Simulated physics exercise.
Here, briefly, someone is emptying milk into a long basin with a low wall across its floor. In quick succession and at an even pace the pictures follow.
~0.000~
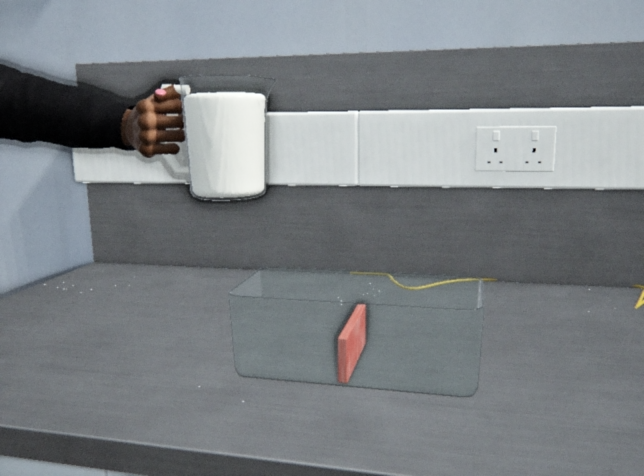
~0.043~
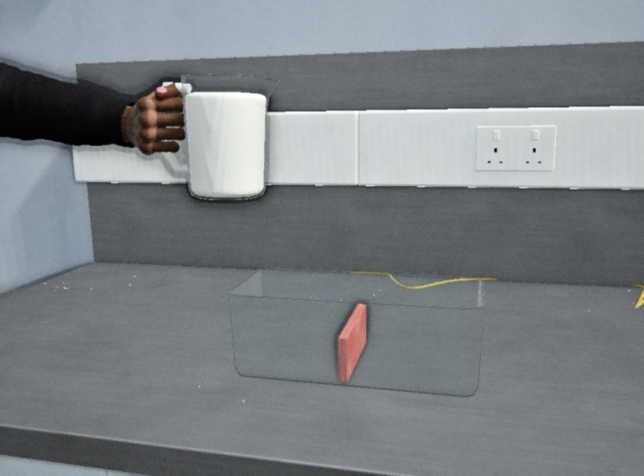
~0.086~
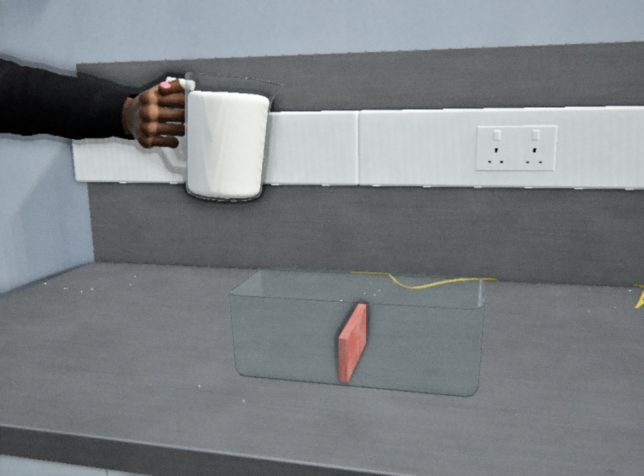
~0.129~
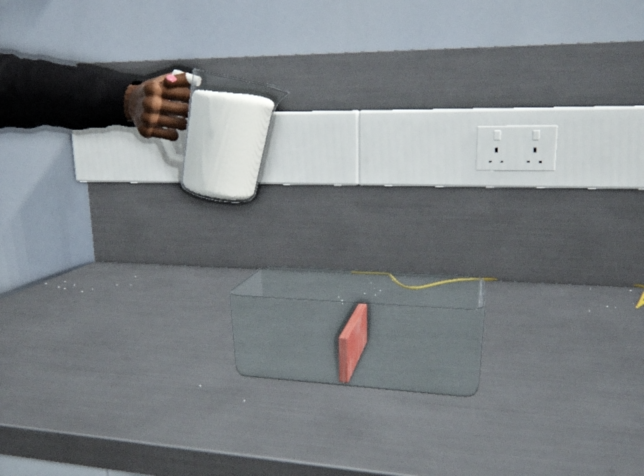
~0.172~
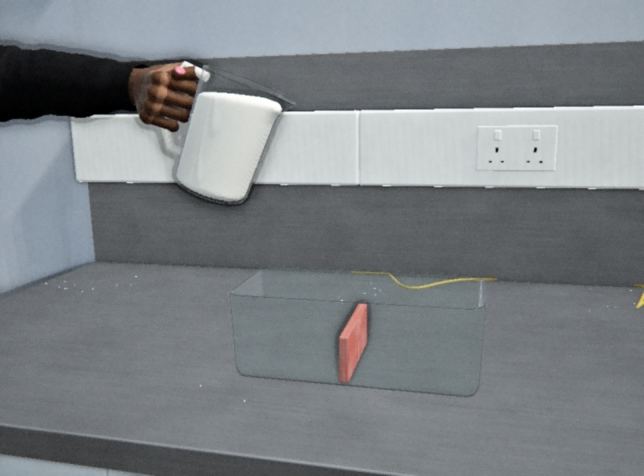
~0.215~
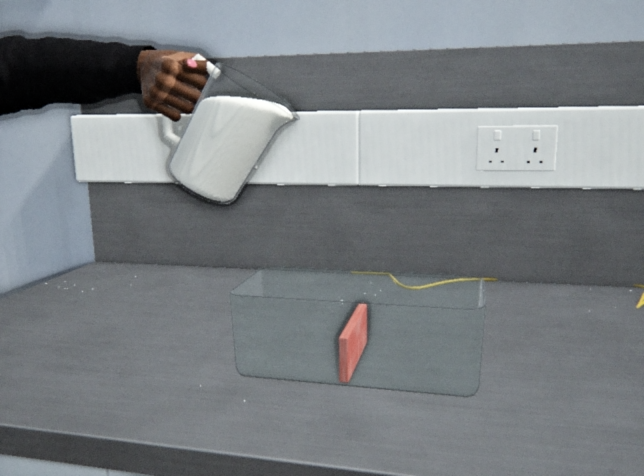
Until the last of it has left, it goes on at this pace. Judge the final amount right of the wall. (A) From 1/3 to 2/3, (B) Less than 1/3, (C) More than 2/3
Answer: A.
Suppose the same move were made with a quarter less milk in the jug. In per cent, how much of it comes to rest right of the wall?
Estimated share: Close to 35 per cent.
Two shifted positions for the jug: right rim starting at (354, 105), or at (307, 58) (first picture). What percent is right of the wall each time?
It would come to near 90 per cent, and then near 90 per cent.
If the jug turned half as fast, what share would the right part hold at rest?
Near 55 %.
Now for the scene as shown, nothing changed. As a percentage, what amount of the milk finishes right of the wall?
I'd put it near 50 per cent.
A moment on, the jug is tipped on its side and 66 per cent is still to pour, 0 is left of the wall and 5 right of it.
Next, the jug is tipped right over and 29 per cent is still to pour, 22 is left of the wall and 24 right of it.
Then the jug is tipped right over and 9 per cent is still to pour, 31 is left of the wall and 47 right of it.
Later the jug is tipped right over and 2 per cent is still to pour, 42 is left of the wall and 50 right of it.
At rest 47 per cent lies left of the wall, 50 right of it and 3 outside.
